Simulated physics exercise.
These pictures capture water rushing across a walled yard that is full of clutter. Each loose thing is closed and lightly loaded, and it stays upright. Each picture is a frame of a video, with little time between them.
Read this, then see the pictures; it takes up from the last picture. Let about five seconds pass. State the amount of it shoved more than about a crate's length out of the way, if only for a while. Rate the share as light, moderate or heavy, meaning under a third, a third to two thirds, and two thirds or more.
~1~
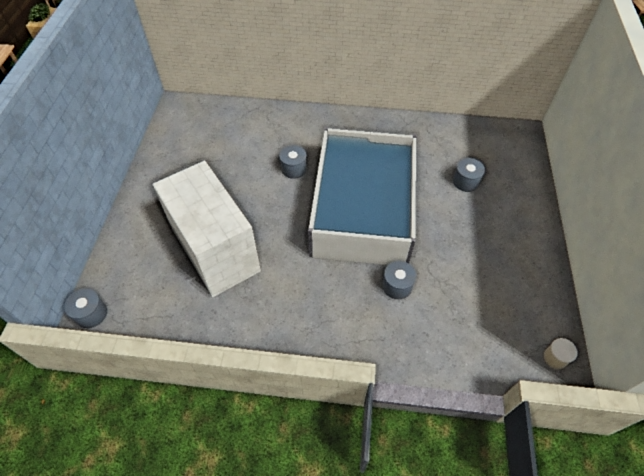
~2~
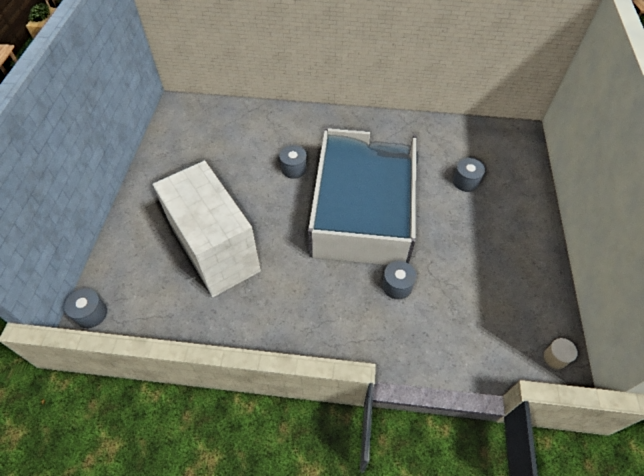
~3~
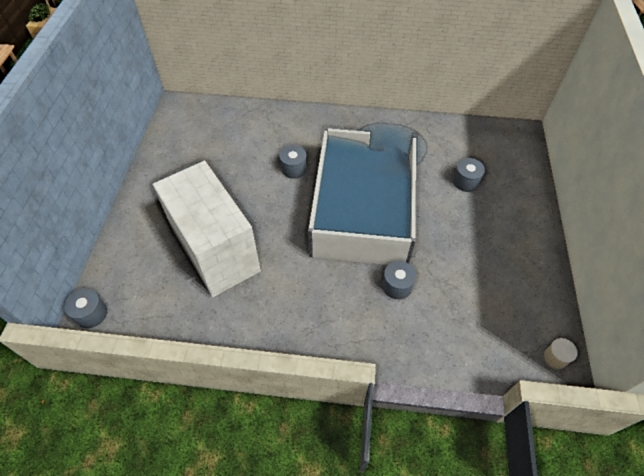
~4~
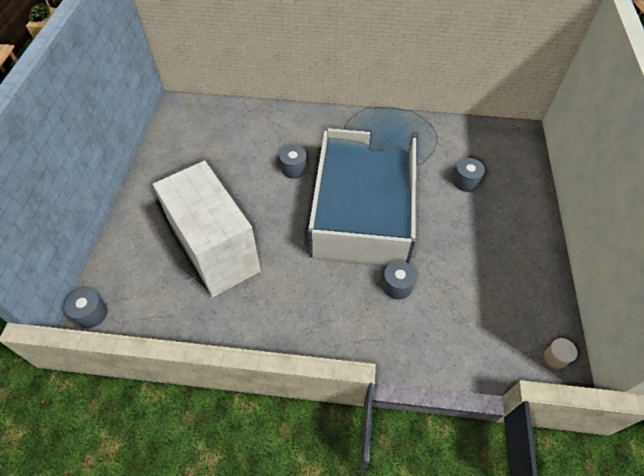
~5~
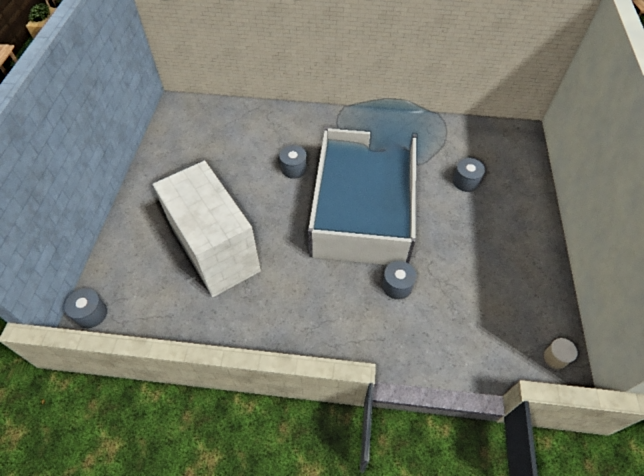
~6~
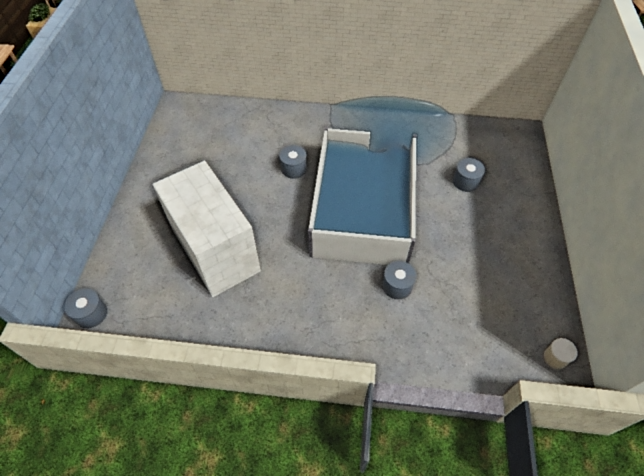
Light.
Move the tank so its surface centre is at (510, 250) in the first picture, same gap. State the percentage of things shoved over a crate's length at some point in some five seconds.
I'd estimate around 0 percent.
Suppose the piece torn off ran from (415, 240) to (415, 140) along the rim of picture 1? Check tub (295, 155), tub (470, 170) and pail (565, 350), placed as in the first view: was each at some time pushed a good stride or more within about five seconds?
Result per item - short of that distance / displaced that far / displaced that far.
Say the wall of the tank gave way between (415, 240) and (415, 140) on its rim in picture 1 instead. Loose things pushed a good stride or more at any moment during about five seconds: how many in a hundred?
Estimate: Close to 40 per cent.
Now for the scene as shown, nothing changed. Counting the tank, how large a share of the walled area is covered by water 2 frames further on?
My estimate is about 15 per cent.
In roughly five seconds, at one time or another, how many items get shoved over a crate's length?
It adds up to 0.
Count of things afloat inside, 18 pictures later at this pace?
Tally: 0.
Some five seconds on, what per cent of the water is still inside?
Roughly 100 percent.
A moment on, 0 of 5 are well off their spots; 0 afloat.
Next, 0 of 5 are well off their spots; 0 afloat.
Later, 0 of 5 are well off their spots; 0 afloat.
In the end, 0 of 5 are well off their spots, and 0 have been at some point; 1 afloat.
